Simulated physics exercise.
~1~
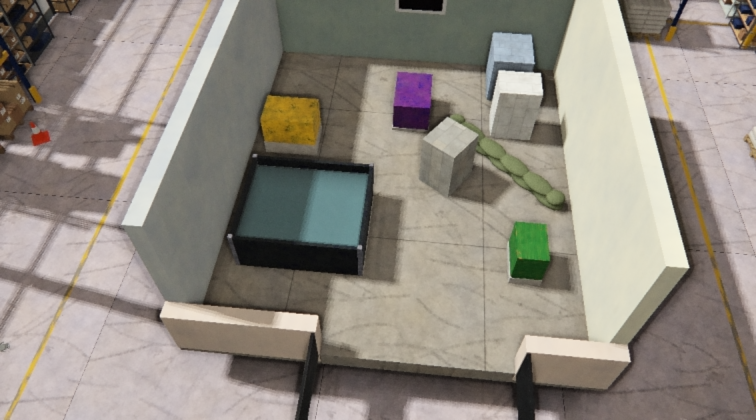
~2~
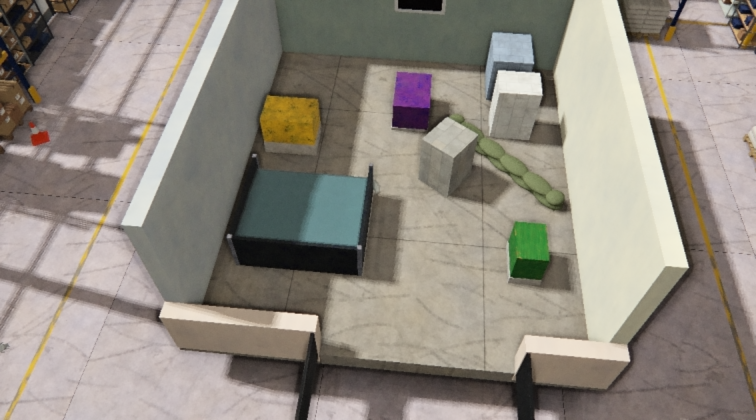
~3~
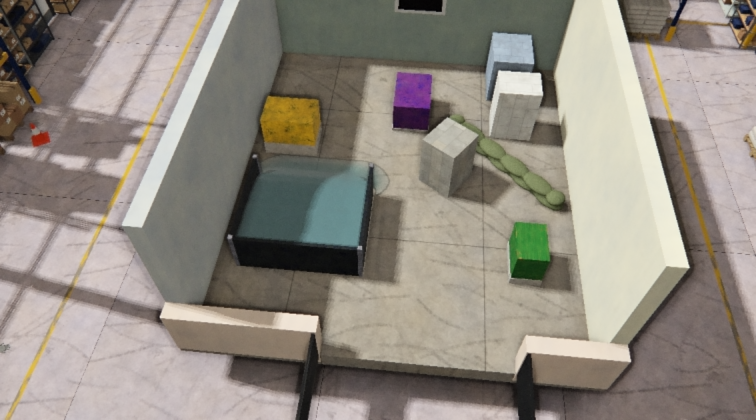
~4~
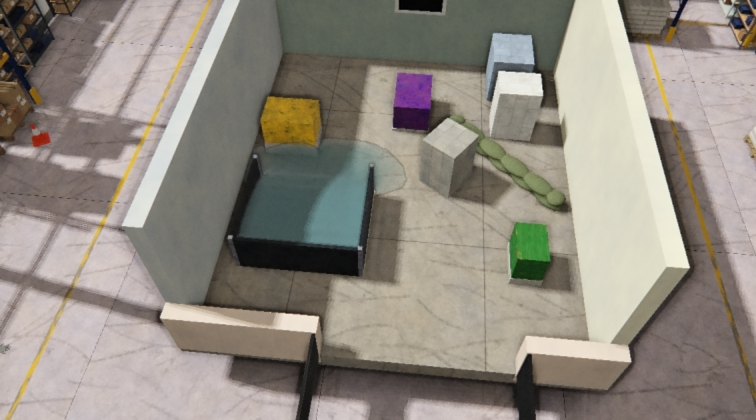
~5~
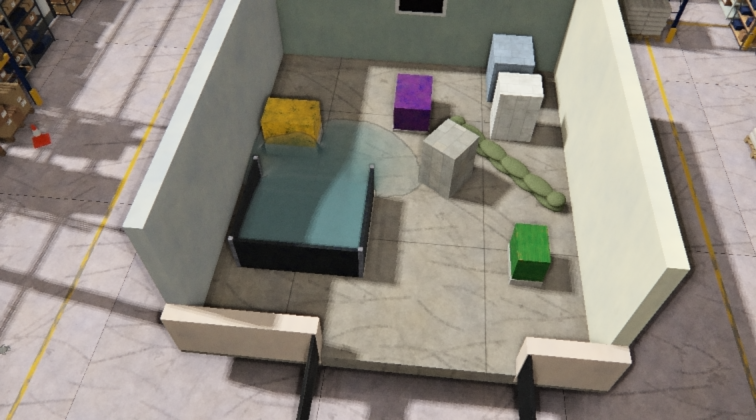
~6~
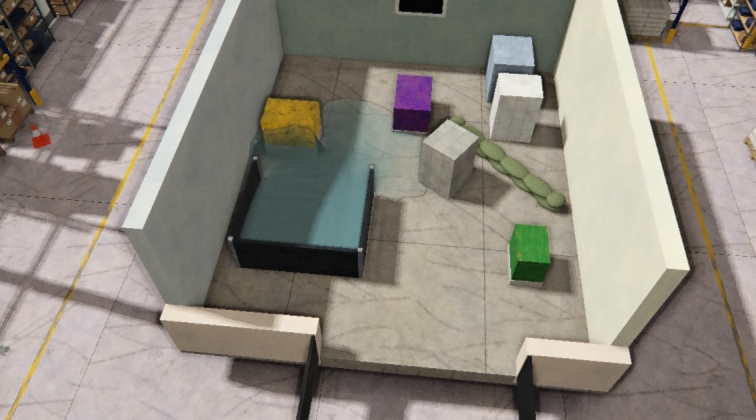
Water pours out of the tank's far side and spreads across the floor around the yellow block.
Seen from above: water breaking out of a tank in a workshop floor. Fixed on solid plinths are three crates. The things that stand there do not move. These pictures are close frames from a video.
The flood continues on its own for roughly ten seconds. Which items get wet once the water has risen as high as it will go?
The purple crate ends up wet, the green crate remains dry, the yellow crate ends up wet.
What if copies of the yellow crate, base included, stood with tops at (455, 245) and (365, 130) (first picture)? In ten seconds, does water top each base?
Crate one avoids the flood; crate two is touched by the flood.
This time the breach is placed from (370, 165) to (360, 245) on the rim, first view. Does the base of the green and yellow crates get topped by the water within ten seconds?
In short: The green crate is soaked, the yellow crate stays dry.
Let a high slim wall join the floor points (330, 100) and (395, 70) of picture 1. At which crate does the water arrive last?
My answer: The one in green.
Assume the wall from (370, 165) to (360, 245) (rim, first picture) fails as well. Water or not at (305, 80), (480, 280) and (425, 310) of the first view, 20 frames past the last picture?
Spared; drenched; drenched.
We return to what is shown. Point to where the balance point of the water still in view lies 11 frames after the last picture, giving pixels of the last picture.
About (336, 152) in the last view.
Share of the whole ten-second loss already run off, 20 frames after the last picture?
Somewhere around 0 per cent, I'd say.
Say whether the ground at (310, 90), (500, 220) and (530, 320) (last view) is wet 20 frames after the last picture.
Taking the three spots one by one, I'd call them drenched, drenched and clear.
A moment on, water covers 30 % of the floor; the purple crate water round its plinth, the green crate not reached, the yellow crate water round its plinth.
Next, water covers 40 % of the floor; the purple crate water round its plinth, the green crate not reached, the yellow crate water round its plinth.
Then, water covers 60 % of the floor; the purple crate water round its plinth, the green crate water round its plinth, the yellow crate water round its plinth.
Later, water covers 90 % of the floor; the purple crate water round its plinth, the green crate water round its plinth, the yellow crate water round its plinth.
In the end, water covers 100 % of the floor; the purple crate was topped, the green crate stayed above the water, the yellow crate was topped.
